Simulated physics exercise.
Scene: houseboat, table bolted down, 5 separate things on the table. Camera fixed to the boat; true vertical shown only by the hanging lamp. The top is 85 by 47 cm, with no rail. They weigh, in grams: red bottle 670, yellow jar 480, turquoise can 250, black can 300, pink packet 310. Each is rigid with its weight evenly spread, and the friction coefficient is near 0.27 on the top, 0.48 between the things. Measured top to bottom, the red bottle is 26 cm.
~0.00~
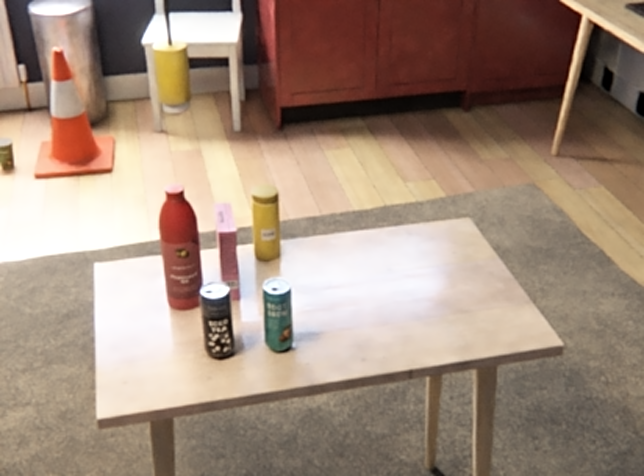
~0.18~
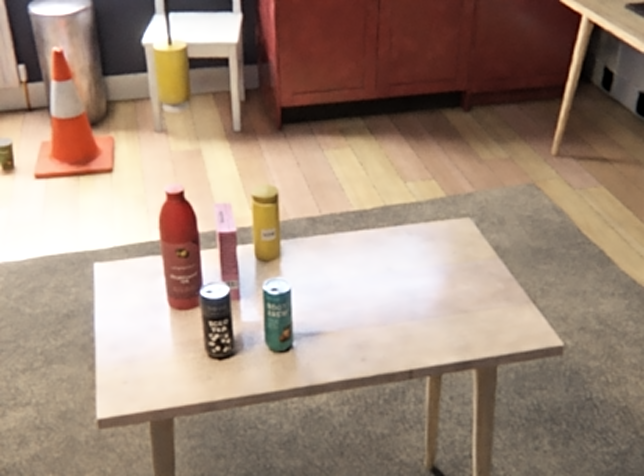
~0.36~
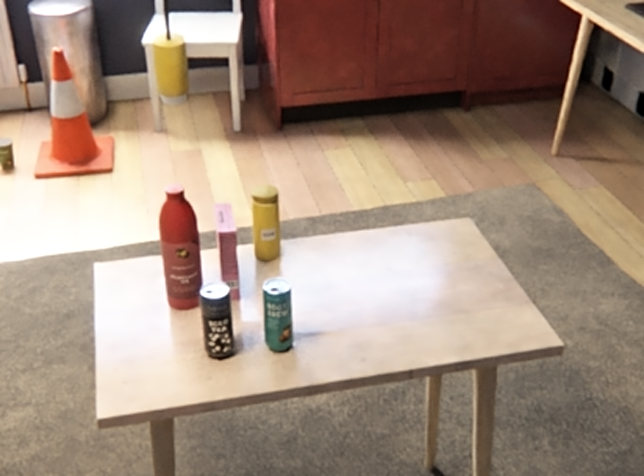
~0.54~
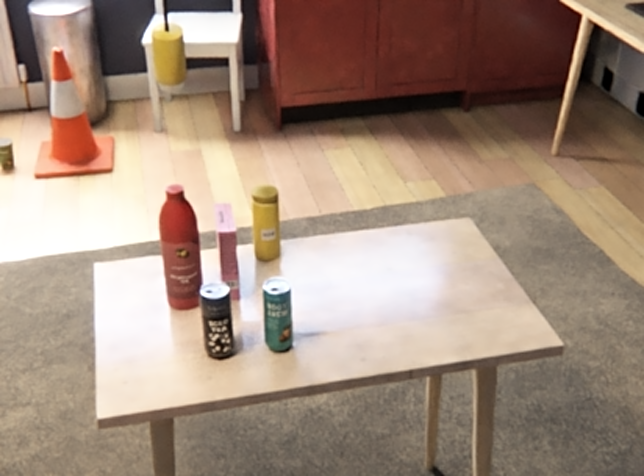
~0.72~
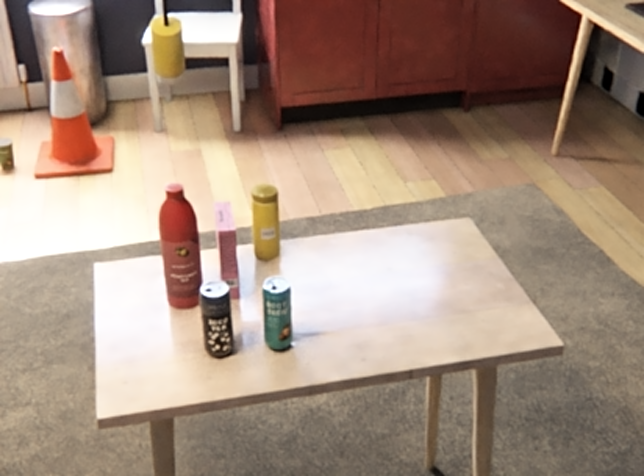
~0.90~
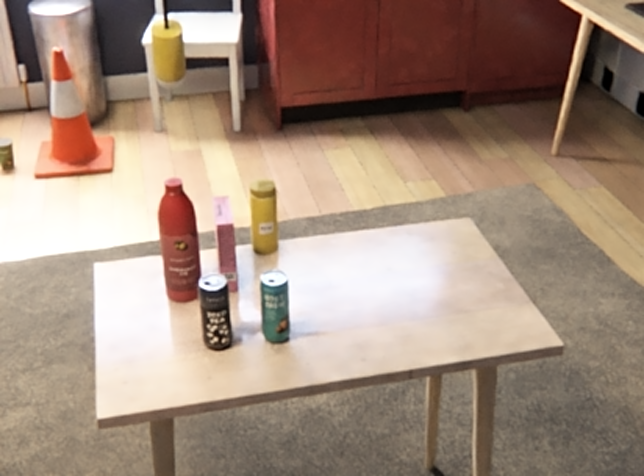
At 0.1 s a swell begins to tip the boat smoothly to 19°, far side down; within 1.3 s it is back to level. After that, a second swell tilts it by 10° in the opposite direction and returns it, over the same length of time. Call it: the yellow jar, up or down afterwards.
Down.
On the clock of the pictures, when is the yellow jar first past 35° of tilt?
Near 1.2 s.
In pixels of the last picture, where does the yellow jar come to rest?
It winds up close to (262, 420).
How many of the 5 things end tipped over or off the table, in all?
That makes 1.
After 1.00 s, heel 13°, far side down; yellow jar tipped 5° from how it sat near (263, 213); pink packet slid 5 cm; red bottle slid 4 cm.
After 1.30 s, heel 1°, far side down; yellow jar now off the table; pink packet slid 6 cm; red bottle slid 6 cm.
After 1.40 s, boat level; pink packet slid 6 cm; red bottle slid 6 cm; turquoise can slid 6 cm.
After 1.60 s, heel 2°, near side down; pink packet slid 6 cm; red bottle slid 6 cm; turquoise can slid 6 cm.
At rest (3.2 s), off the table and tipped over, yellow jar; not toppled but over 5 cm from the start, red bottle, turquoise can, black can and pink packet. In the last view, yellow jar near (262, 420).
